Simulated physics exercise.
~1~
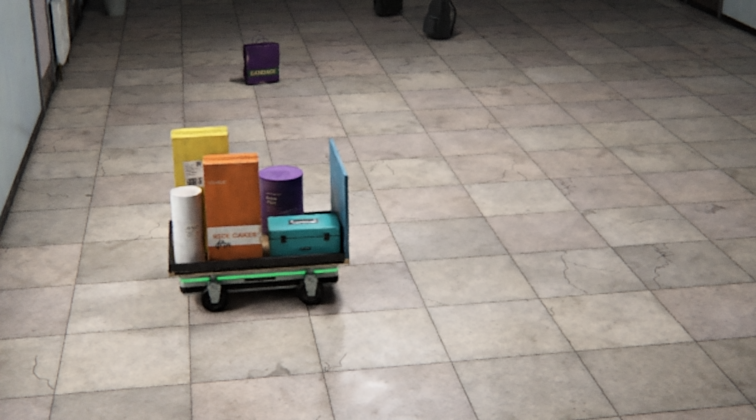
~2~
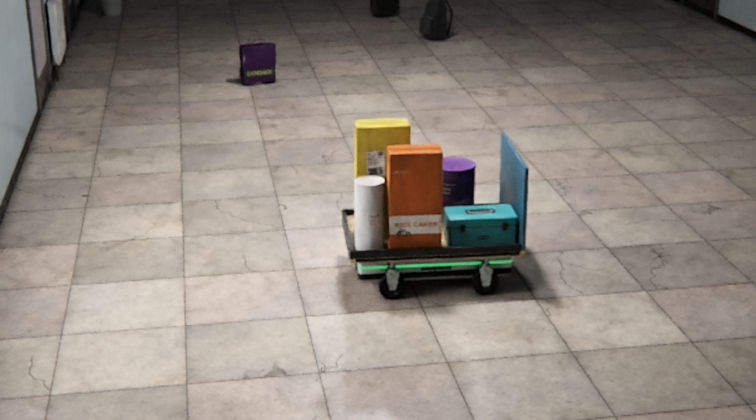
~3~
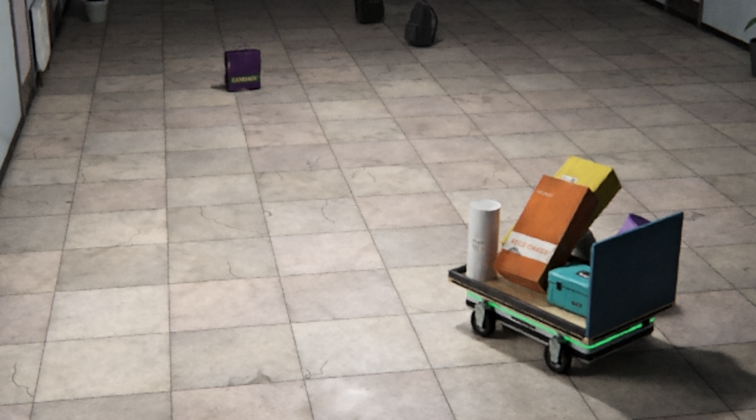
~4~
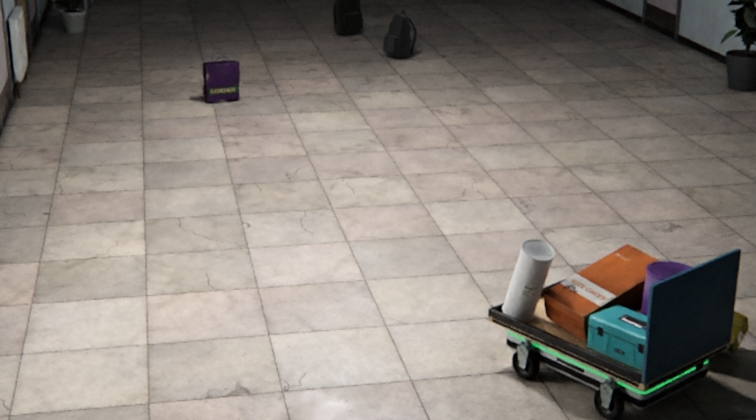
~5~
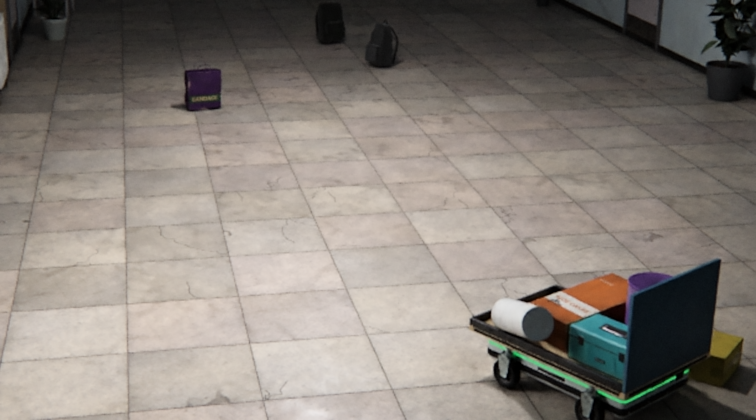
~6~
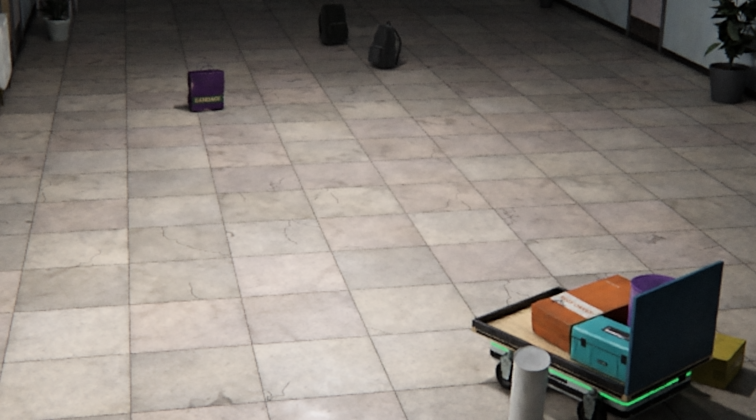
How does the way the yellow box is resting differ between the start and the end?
At the start the yellow box stands upright on the cart, while at the end it lies on its side on the floor beyond the cart.
In a tiled corridor, a loaded cart rolls right and swings toward the viewer as its boxes tip; the yellow box drops to the floor, the orange box topples on the deck, and the white canister tips over and ends off the stopped cart's near side.
